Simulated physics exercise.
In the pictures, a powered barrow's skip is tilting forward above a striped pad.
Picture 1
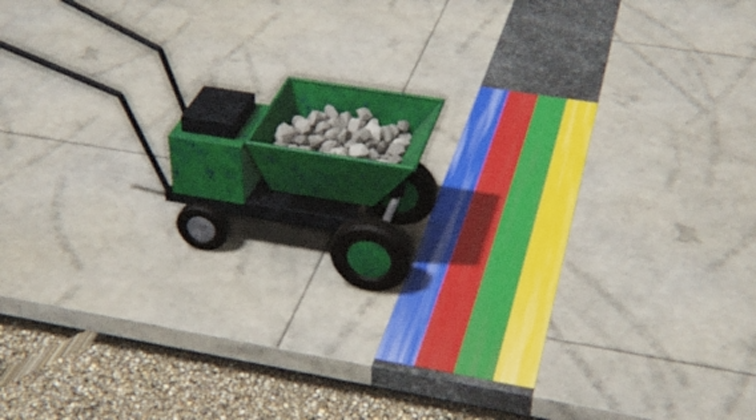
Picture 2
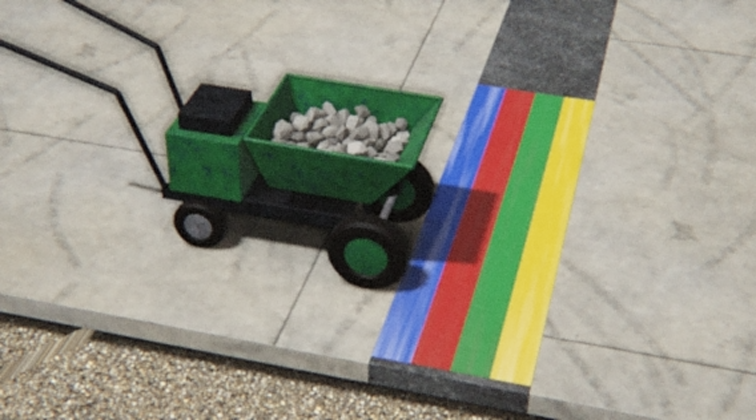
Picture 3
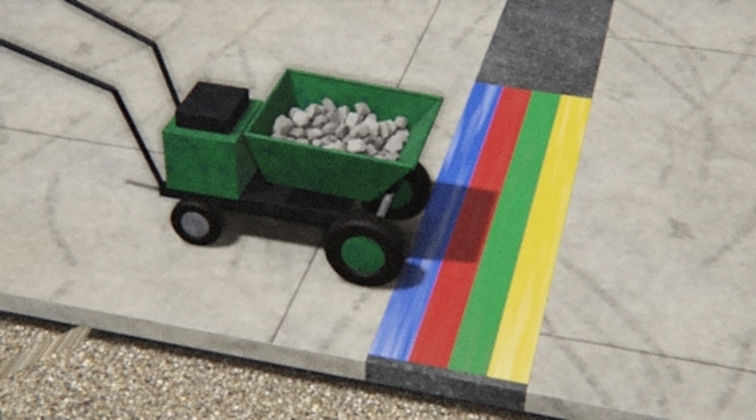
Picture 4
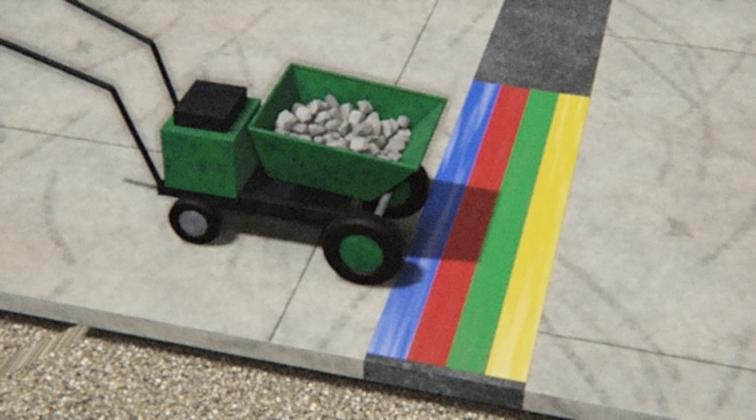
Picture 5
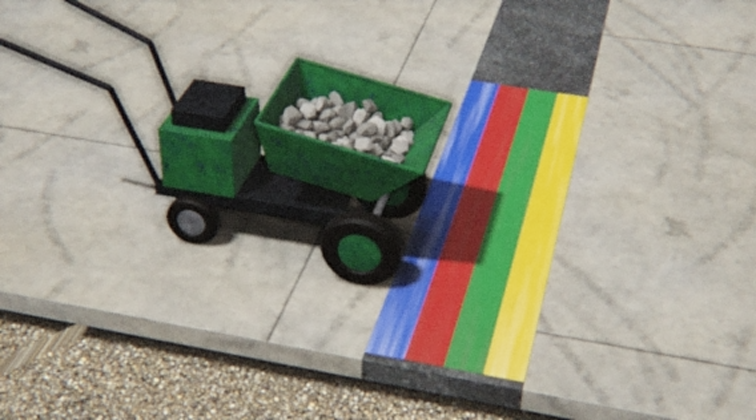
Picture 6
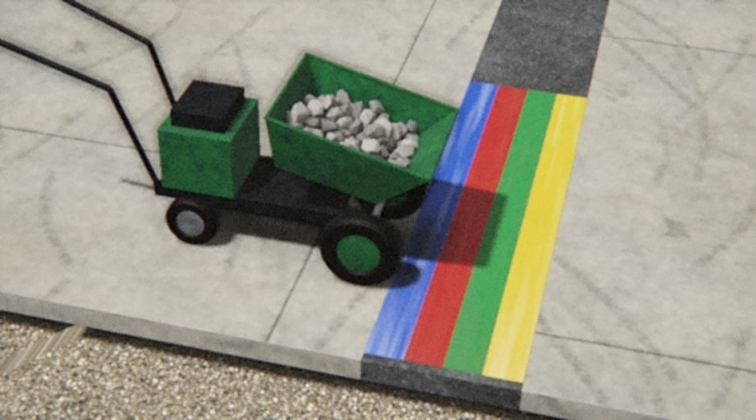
The green skip of a powered barrow, loaded with broken stones, sat level at first, then slowly tilted forward a little beside a pad striped blue, red, green and yellow.
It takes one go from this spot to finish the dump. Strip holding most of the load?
Yellow.
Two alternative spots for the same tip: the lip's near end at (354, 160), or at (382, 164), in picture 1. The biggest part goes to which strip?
First place: Red; second place: The green one.
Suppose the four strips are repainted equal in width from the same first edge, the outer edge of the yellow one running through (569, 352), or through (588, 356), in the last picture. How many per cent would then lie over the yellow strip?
Roughly 30 % and 20 %.
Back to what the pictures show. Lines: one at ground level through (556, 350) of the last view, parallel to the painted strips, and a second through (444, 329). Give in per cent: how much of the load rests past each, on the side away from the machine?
About 10 % and 80 %.
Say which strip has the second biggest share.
In second place: The strip in green.
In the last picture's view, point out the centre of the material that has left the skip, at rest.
Roughly at (523, 271).
Soon after the last picture, skip tipped steeply; all in the skip.
A little later, skip tipped right over; nearly all in the skip; a stray few over the green strip; a stray few over the yellow strip.
Later still, skip tipped right over; about a quarter in the skip; about a quarter over the green strip; about a third over the yellow strip; about a quarter off the paint.
By the end, skip tipped right over; about a quarter in the skip; none over the blue strip; none over the red strip; about a quarter over the green strip; about a third over the yellow strip; about a quarter off the paint.
